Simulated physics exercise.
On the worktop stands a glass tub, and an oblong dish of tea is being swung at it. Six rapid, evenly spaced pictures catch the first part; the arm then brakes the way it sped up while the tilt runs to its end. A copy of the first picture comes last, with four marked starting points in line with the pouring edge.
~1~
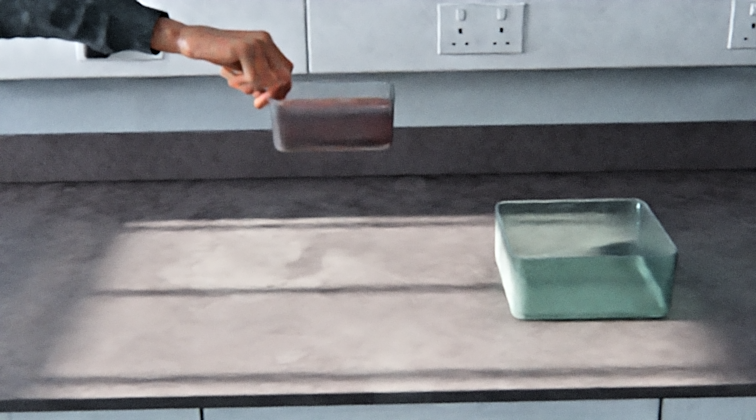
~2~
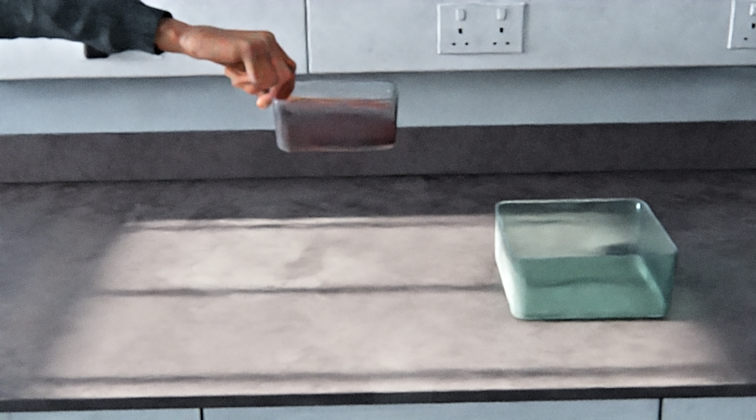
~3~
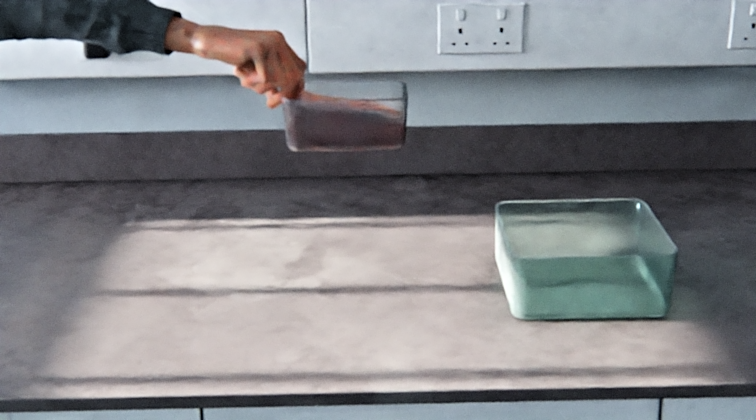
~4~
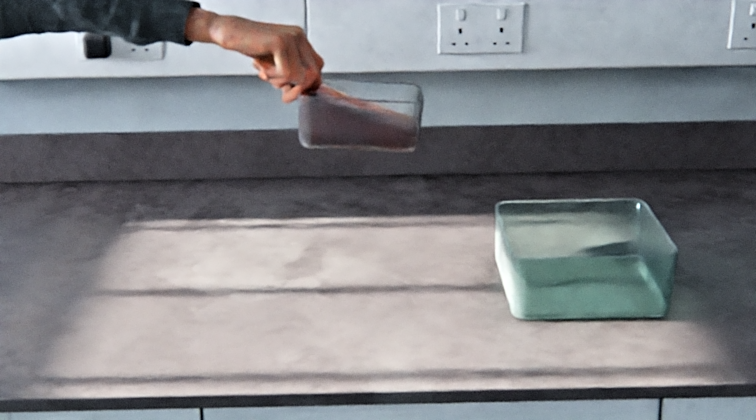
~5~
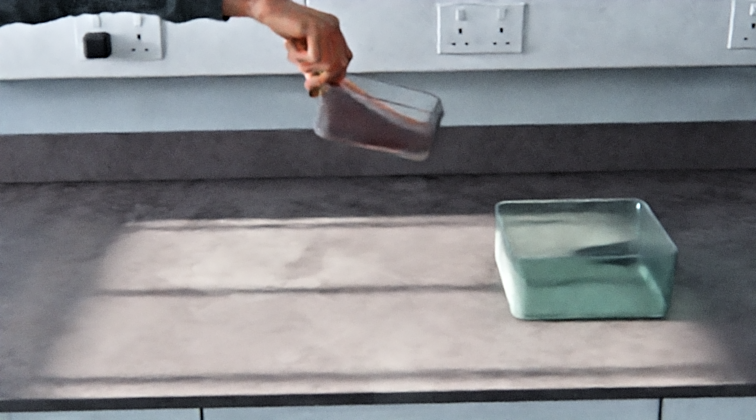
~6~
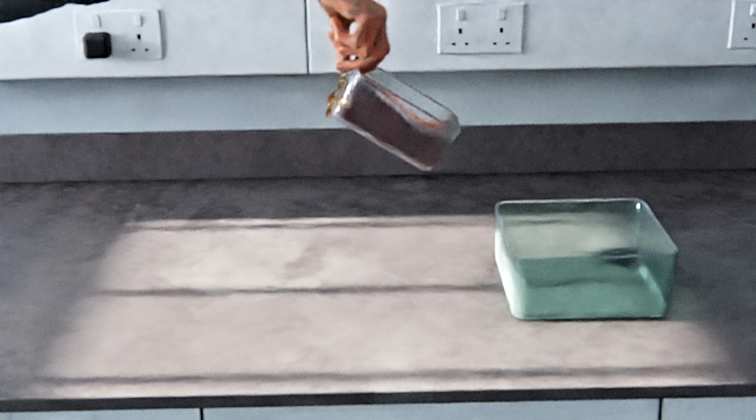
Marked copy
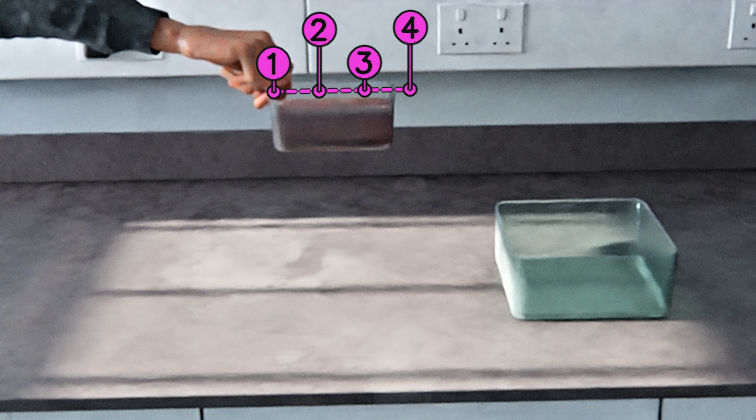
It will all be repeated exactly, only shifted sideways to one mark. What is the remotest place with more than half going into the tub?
Choose 3.
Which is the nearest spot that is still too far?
That is spot 2.
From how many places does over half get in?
Two.
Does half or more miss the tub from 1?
Yes, that goes wrong.
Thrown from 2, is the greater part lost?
Yes.
In magenta, 1 at (273, 91); 2 at (319, 91); 3 at (364, 90); 4 at (410, 89).
With 1, about 0 % lands in the tub, 98 % falls short.
With 2, about 27 % lands in the tub, 66 % falls short and 7 % goes beside or beyond.
With 3, about 65 % lands in the tub, 24 % falls short and 11 % goes beside or beyond.
With 4, about 79 % lands in the tub, 11 % falls short and 11 % goes beside or beyond.
